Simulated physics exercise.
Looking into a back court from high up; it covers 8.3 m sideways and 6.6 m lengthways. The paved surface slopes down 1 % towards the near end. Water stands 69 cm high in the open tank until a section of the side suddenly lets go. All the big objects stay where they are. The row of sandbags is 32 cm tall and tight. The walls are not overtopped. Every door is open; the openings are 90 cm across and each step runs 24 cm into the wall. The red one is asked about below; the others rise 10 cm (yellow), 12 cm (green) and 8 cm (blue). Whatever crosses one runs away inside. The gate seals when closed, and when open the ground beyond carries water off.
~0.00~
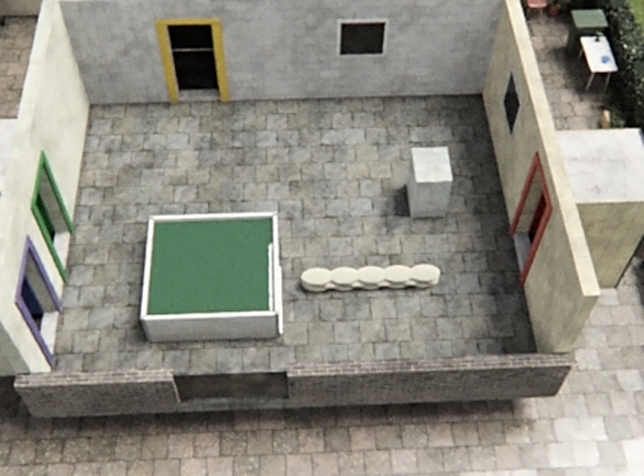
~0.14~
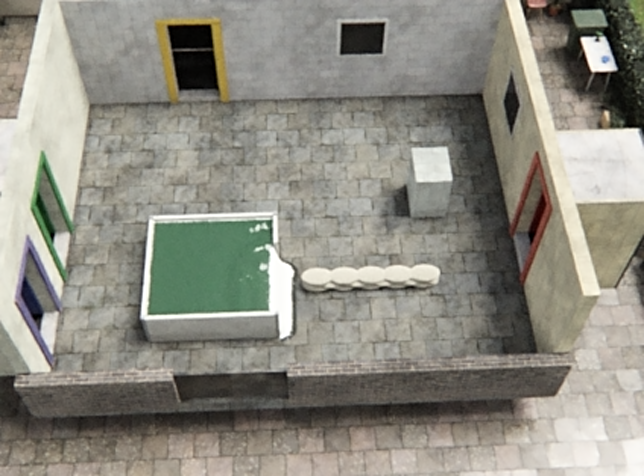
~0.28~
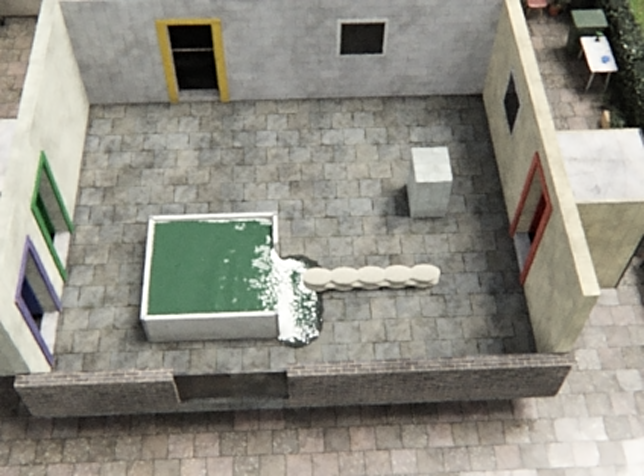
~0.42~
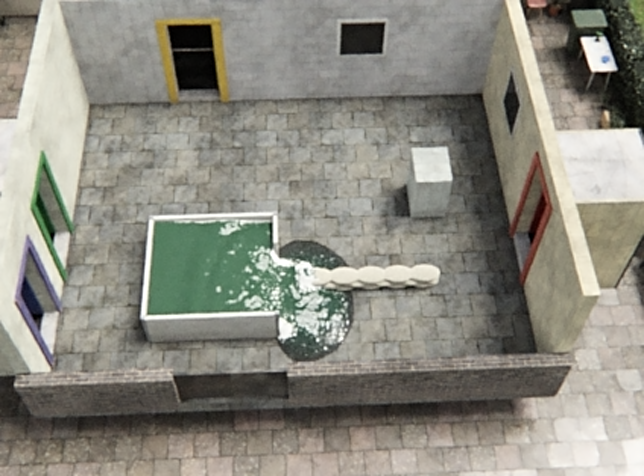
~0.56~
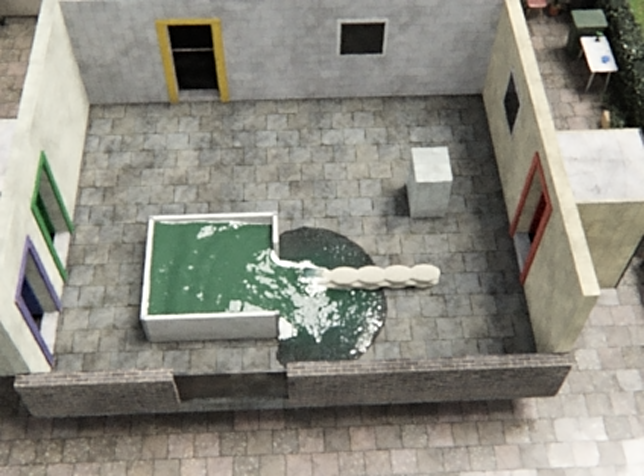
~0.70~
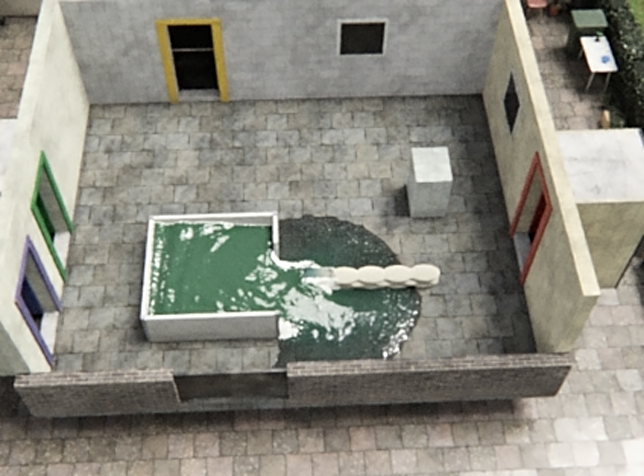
Green water pouring from the right side of an open tank and fanning across courtyard paving around a row of pale round blocks.
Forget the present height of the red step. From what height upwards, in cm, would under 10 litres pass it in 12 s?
About 12.5 cm.
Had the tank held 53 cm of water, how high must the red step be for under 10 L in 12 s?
Some 9.0 cm.
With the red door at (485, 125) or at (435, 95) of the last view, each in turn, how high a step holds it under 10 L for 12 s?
Roughly 15 and 19 cm.
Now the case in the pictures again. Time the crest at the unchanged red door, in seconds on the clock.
Around 3.0 s.
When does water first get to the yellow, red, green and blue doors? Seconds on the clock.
Yellow 7.5 s, red 1.8 s, green 10.5 s, blue 7.0 s.
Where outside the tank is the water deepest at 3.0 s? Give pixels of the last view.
Around (543, 376).
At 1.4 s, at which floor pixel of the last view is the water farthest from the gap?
At about (536, 347).
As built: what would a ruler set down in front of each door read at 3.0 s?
In cm: Yellow 0, red 18, green 0, blue 0.
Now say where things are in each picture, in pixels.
In the first picture, still water, 69 cm deep, in the open tank at (212, 266); the red door at (529, 226) is dry.
In the second picture, water pours out at (276, 291) and has run 0.3 m, to (294, 273); about 9 cm deep outside, 69 cm at the back.
In the third picture, water pours out at (276, 293) and has run 0.8 m, to (318, 301); about 14 cm deep outside, 69 cm at the back.
In the fourth picture, water pours out at (276, 294) and has run 1.3 m, to (349, 309); about 9 cm deep outside, 69 cm at the back.
In the fifth picture, the gap is at (276, 294), the front 1.9 m out at (383, 305); the back of the open tank holds 67 cm.
In the sixth picture, the gap is at (276, 293), the front 2.5 m out at (416, 303); the back of the open tank holds 60 cm; 2.1 m in a straight line remain to the red door at (529, 226).
After 1.4 s water covers 30 % of the floor, deepest (46 cm) near (294, 285); it has not reached the red door.
After 3.0 s water covers 45 % of the floor, deepest (42 cm) near (543, 376); 18 cm at the red door, 0 litres in over its 20 cm step.
After 12.0 s water covers 95 % of the floor, deepest (12 cm) near (57, 328); 9 cm at the red door, 0 litres in over its 20 cm step.
At the red door as built, the water arrived by 1.8 s and peaked near 18 cm at 3.0 s.
Run again over the same 12 s with other heights there, 22 litres in over 10.5 cm, 5 litres over 14.5 cm. The limit of 10 litres is kept from about 12.5 cm up.
